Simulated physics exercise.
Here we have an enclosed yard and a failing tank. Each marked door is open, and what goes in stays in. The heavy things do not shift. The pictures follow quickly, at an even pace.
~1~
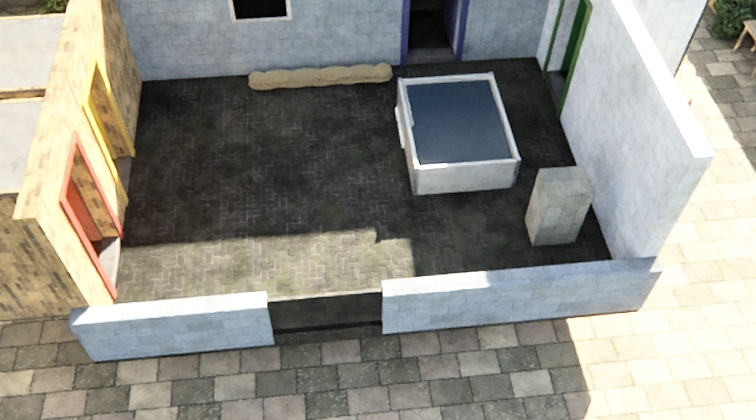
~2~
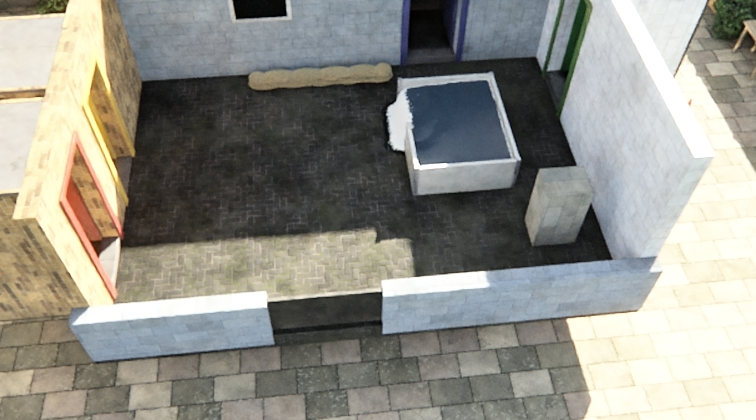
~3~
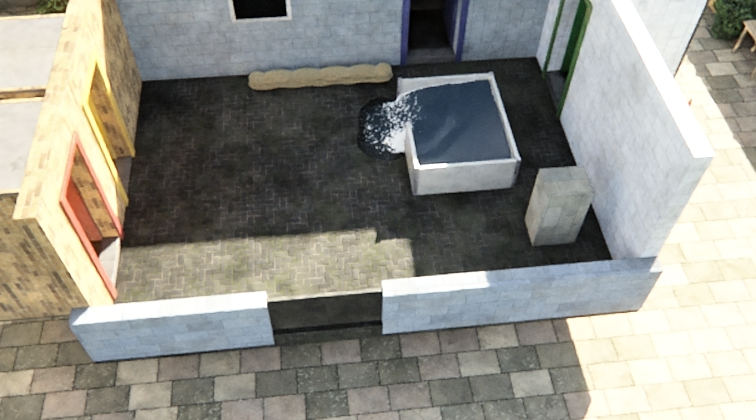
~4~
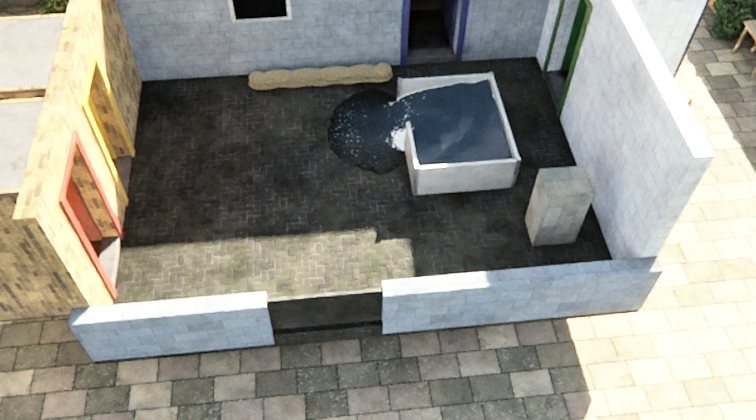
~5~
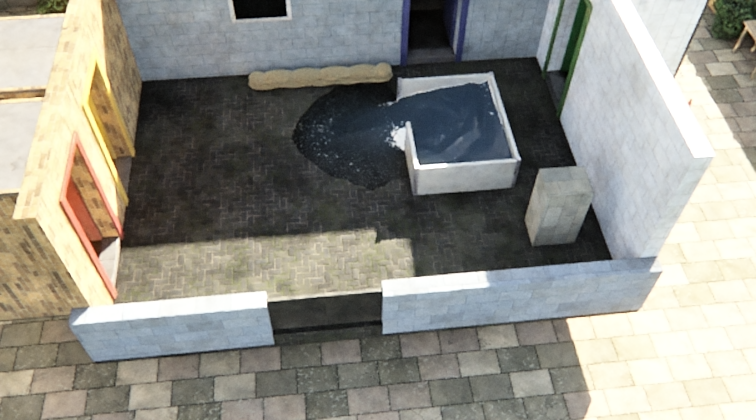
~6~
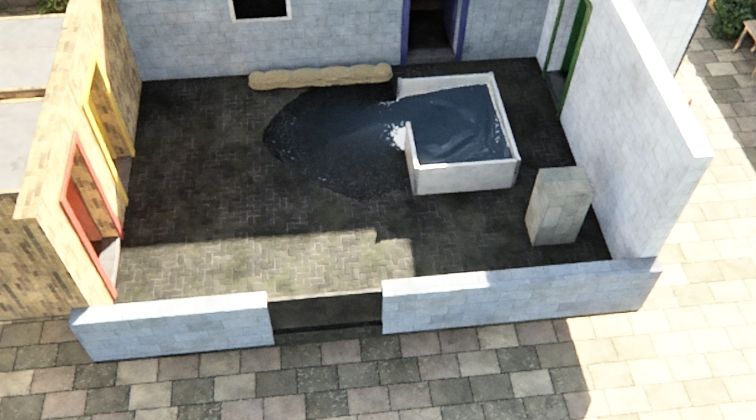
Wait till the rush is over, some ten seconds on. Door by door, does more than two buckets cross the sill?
In the end: The blue door stays under that; the red door stays under that; the yellow door takes more than that; the green door stays under that.
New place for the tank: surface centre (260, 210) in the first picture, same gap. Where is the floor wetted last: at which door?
It is the green door.
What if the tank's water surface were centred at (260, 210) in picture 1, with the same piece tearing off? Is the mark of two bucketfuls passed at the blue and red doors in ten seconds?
Then: Blue door lets less in, red door floods.
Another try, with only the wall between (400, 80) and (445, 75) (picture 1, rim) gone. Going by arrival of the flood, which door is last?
It is the red one.
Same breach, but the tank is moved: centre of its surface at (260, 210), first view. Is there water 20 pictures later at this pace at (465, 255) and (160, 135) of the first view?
One after the other: Dry, wet.
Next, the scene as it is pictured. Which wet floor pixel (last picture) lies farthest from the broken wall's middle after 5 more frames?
Near (158, 138).
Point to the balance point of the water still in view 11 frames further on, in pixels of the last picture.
At about (364, 140).
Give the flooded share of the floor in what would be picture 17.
Roughly 40 per cent.
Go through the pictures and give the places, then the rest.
The first picture shows the open tank at (456, 122) is whole and still.
In the second picture, the front is at (399, 150), out from the gap at (405, 119).
In the third picture, water pours out at (405, 121) and has run to (365, 147).
In the fourth picture, the front is at (336, 147), out from the gap at (405, 121).
In the fifth picture, water pours out at (405, 121) and has run to (299, 139).
In the sixth picture, water pours out at (405, 121) and has run to (270, 143).
A moment on, water covers 25 % of the floor; the blue door not reached, the red door not reached, the yellow door not reached, the green door not reached.
Next, water covers 40 % of the floor; the blue door not reached, the red door not reached, the yellow door under two buckets in, the green door not reached.
Then, water covers 50 % of the floor; the blue door not reached, the red door wet at the sill, nothing in, the yellow door over two buckets in, the green door not reached.
Later, water covers 55 % of the floor; the blue door wet at the sill, nothing in, the red door wet at the sill, nothing in, the yellow door far over two buckets in, the green door not reached.
In the end, water covers 85 % of the floor; the blue door wet at the sill, nothing in, the red door wet at the sill, nothing in, the yellow door far over two buckets in, the green door wet at the sill, nothing in.
